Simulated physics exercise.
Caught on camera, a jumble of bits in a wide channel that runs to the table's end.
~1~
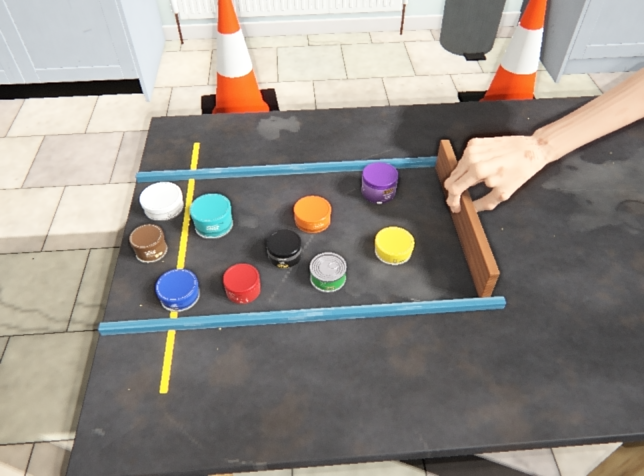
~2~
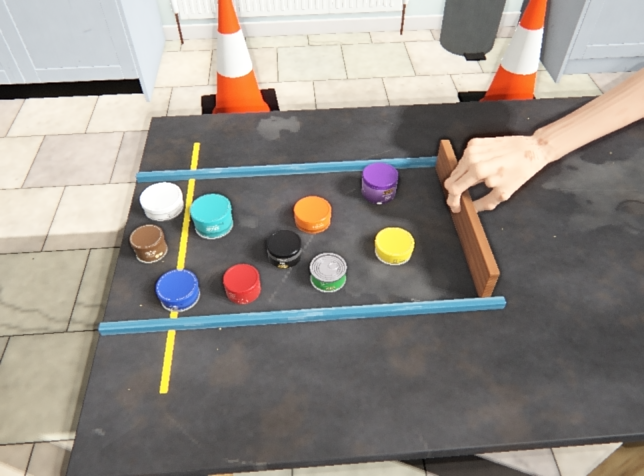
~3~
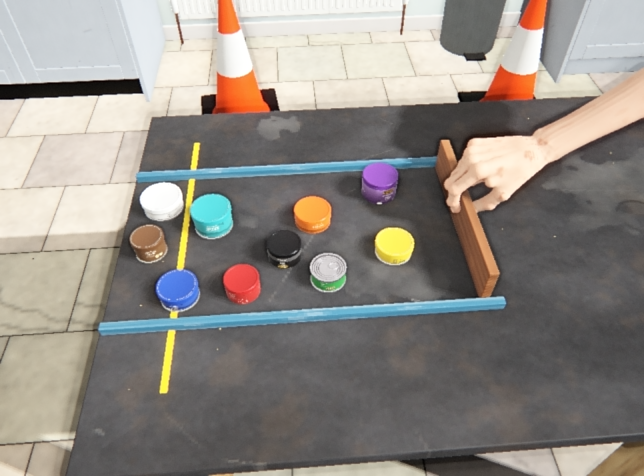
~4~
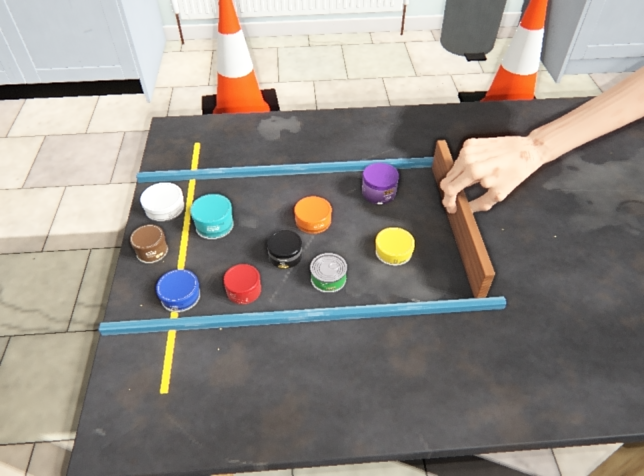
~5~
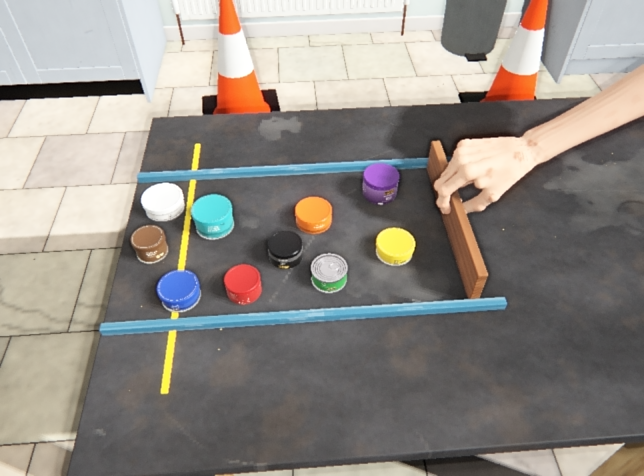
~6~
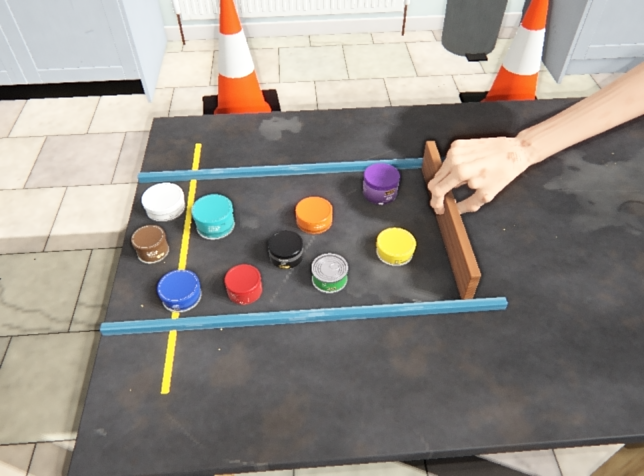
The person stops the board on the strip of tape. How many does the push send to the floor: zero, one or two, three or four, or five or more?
Here the number that fall off is one or two.
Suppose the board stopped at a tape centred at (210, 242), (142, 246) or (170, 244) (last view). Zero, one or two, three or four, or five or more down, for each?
In that order: None at all; five or over; at least five.
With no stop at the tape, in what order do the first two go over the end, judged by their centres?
Earliest first: The blue tin, the brown tin.
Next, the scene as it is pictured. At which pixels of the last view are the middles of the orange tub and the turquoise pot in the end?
About (168, 225), and the other about (128, 225).
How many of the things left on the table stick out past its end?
Overhanging: 3.
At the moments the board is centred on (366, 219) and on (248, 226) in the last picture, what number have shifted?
2 and 8.
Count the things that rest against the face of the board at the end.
In contact: 4.
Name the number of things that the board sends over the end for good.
Fallen: 2.
Early on, none off yet; brown tin at rest near (151, 244); white tin at rest near (164, 203); blue tin at rest near (180, 291).
A while later, none off yet; brown tin at rest near (150, 245); white tin moving near (161, 201); blue tin travelled about its own width near (137, 298).
Finally, the number that fall off is one or two; lost, blue tin and brown tin.
